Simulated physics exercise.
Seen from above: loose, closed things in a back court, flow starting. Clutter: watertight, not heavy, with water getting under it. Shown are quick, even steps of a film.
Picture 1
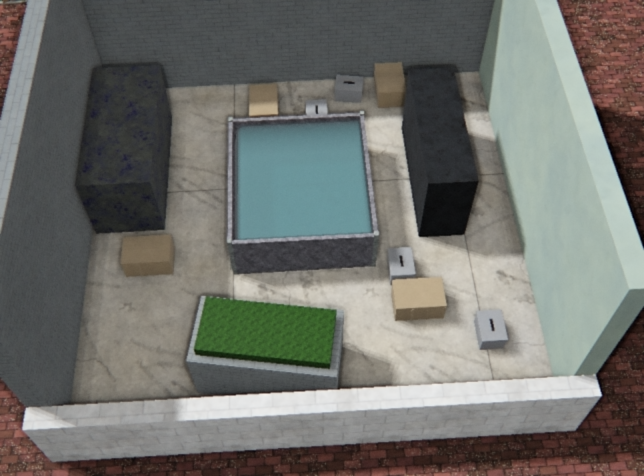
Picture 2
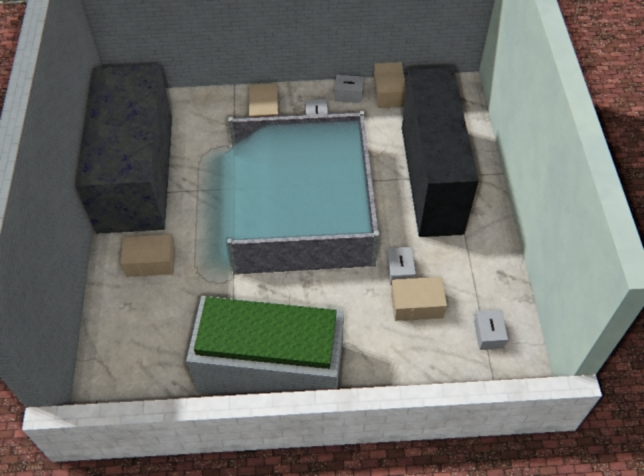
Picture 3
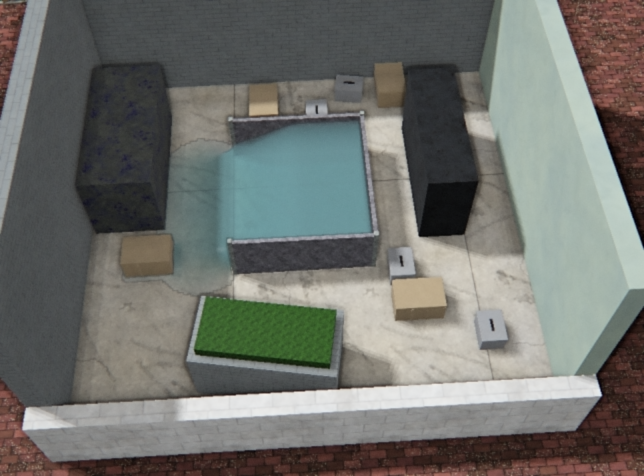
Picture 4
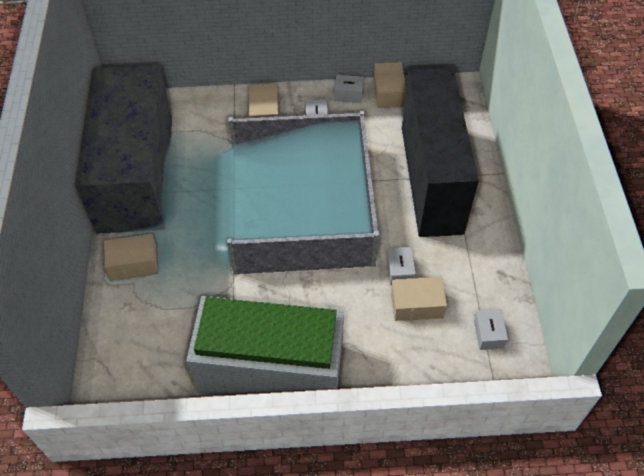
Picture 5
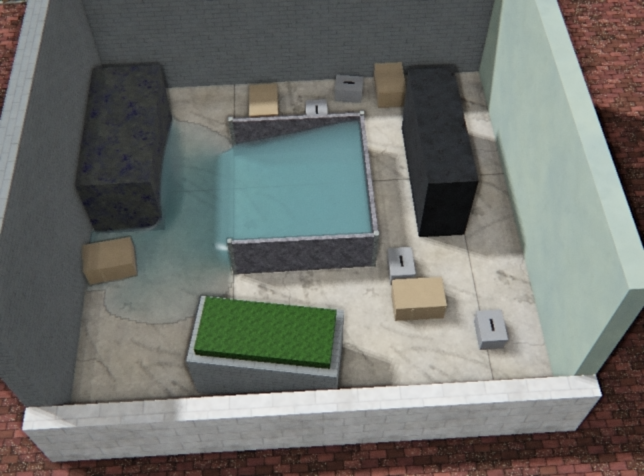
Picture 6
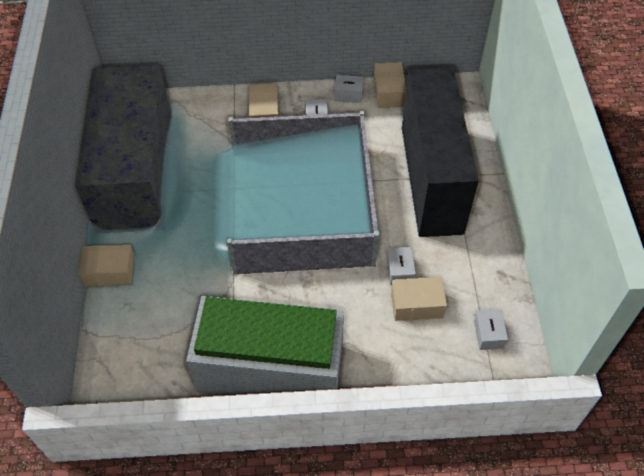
A walled back court with a pale stone floor is seen from above by a still camera. A dark-rimmed pool of blue water sits in the middle, between two tall dark blocks, with a green-topped planter in front and tan and grey boxes around it. Water pours from the pool's left side and spreads across the floor, pushing the tan box at left a short way left, turning it slightly, while the other boxes stay put.
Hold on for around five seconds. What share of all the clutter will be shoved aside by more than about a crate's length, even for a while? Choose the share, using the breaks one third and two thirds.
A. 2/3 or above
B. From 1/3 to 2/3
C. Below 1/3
Answer: B.
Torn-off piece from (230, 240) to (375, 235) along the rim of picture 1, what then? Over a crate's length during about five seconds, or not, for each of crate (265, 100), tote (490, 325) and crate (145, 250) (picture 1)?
In the order asked: Never gets that far, then goes the distance, then goes the distance.
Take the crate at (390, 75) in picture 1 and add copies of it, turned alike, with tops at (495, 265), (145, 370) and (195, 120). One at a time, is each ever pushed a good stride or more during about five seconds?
Result by item: Stays where it is / gets dislodged / gets dislodged.
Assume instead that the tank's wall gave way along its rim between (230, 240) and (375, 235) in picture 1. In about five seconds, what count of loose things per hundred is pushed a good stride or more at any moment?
Estimate: Close to 40 per cent.
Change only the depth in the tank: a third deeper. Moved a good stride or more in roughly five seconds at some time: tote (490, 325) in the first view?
Answer: Short of that.
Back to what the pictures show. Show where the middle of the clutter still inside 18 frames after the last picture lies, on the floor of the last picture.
Around (379, 219).
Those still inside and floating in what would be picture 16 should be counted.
In total, 1.
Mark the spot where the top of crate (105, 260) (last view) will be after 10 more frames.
It should end up around (120, 385).
A moment on, 1 of 8 are well off their spots; 1 afloat.
Next, 1 of 8 are well off their spots; 1 afloat.
Later, 5 of 8 are well off their spots; 5 afloat.
In the end, 5 of 8 are well off their spots, and 5 have been at some point; 4 afloat.
